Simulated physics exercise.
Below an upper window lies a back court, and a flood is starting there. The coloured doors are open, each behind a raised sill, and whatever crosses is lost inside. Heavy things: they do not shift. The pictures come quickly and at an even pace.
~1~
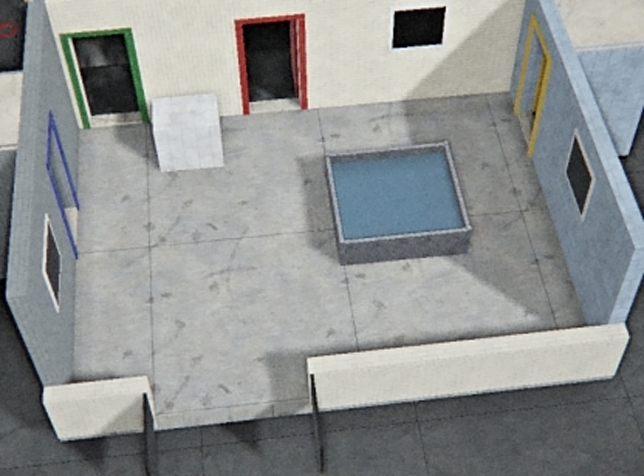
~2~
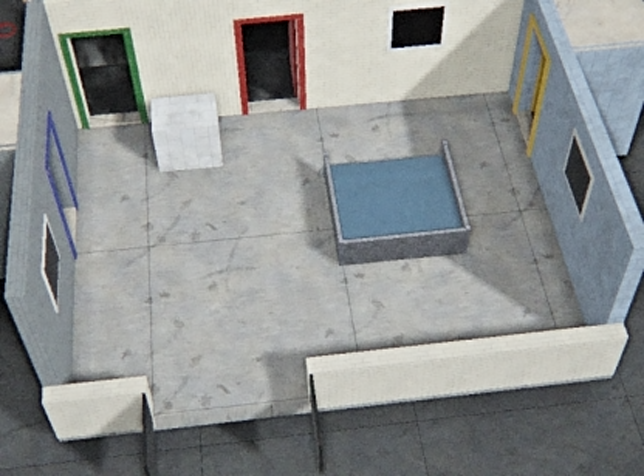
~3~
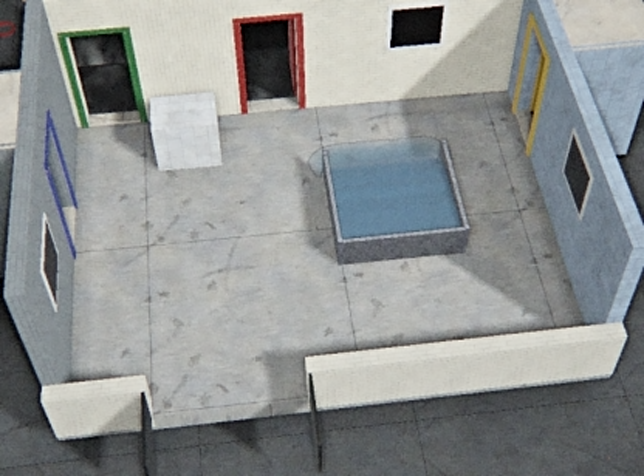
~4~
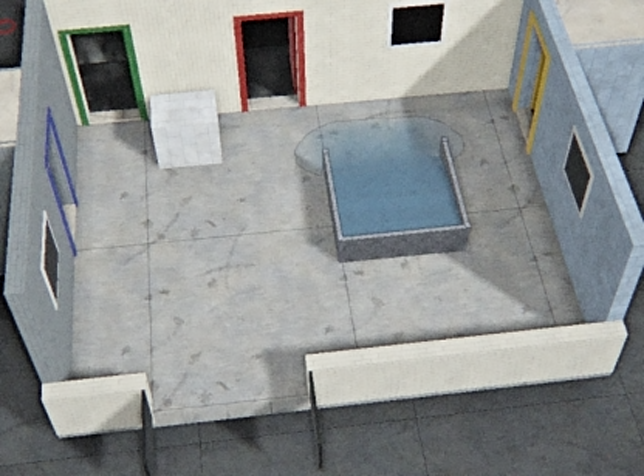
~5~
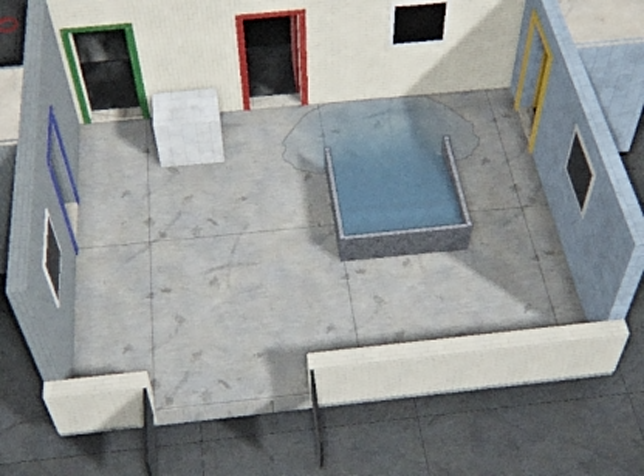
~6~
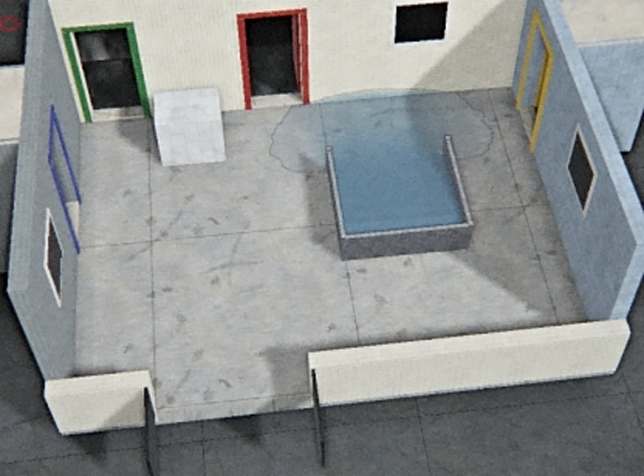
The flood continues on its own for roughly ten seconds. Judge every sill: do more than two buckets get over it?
Verdict: Yellow door - more than two get over; red door - more than two get over; blue door - two or fewer get over; green door - two or fewer get over.
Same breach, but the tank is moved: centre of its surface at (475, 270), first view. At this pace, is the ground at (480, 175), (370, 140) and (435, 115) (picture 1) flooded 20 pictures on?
Points in order: Inundated; inundated; inundated.
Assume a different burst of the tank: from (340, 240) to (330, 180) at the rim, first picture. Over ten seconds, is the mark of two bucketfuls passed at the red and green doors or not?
Red door: Falls short; green door: Crosses the line.
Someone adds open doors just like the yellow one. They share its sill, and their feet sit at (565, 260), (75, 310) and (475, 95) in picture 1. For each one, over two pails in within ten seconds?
Result, in listed order - misses the mark, misses the mark, beats the mark.
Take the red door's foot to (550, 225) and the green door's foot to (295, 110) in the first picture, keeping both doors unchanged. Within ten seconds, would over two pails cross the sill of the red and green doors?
Red: Falls short; green: Exceeds the limit.
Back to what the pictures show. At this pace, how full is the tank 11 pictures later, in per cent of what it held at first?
Estimate: Around 32 per cent.
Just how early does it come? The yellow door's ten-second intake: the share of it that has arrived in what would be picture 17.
Estimate: Some 0 per cent.
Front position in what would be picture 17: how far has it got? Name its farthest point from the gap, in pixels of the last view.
Somewhere close to (166, 121).
A moment on, water covers 15 % of the floor; the yellow door not reached, the red door under two buckets in, the blue door not reached, the green door not reached.
Next, water covers 20 % of the floor; the yellow door wet at the sill, nothing in, the red door over two buckets in, the blue door not reached, the green door not reached.
Then, water covers 40 % of the floor; the yellow door over two buckets in, the red door over two buckets in, the blue door not reached, the green door wet at the sill, nothing in.
Later, water covers 75 % of the floor; the yellow door over two buckets in, the red door over two buckets in, the blue door wet at the sill, nothing in, the green door under two buckets in.
In the end, water covers 85 % of the floor; the yellow door over two buckets in, the red door over two buckets in, the blue door wet at the sill, nothing in, the green door under two buckets in.
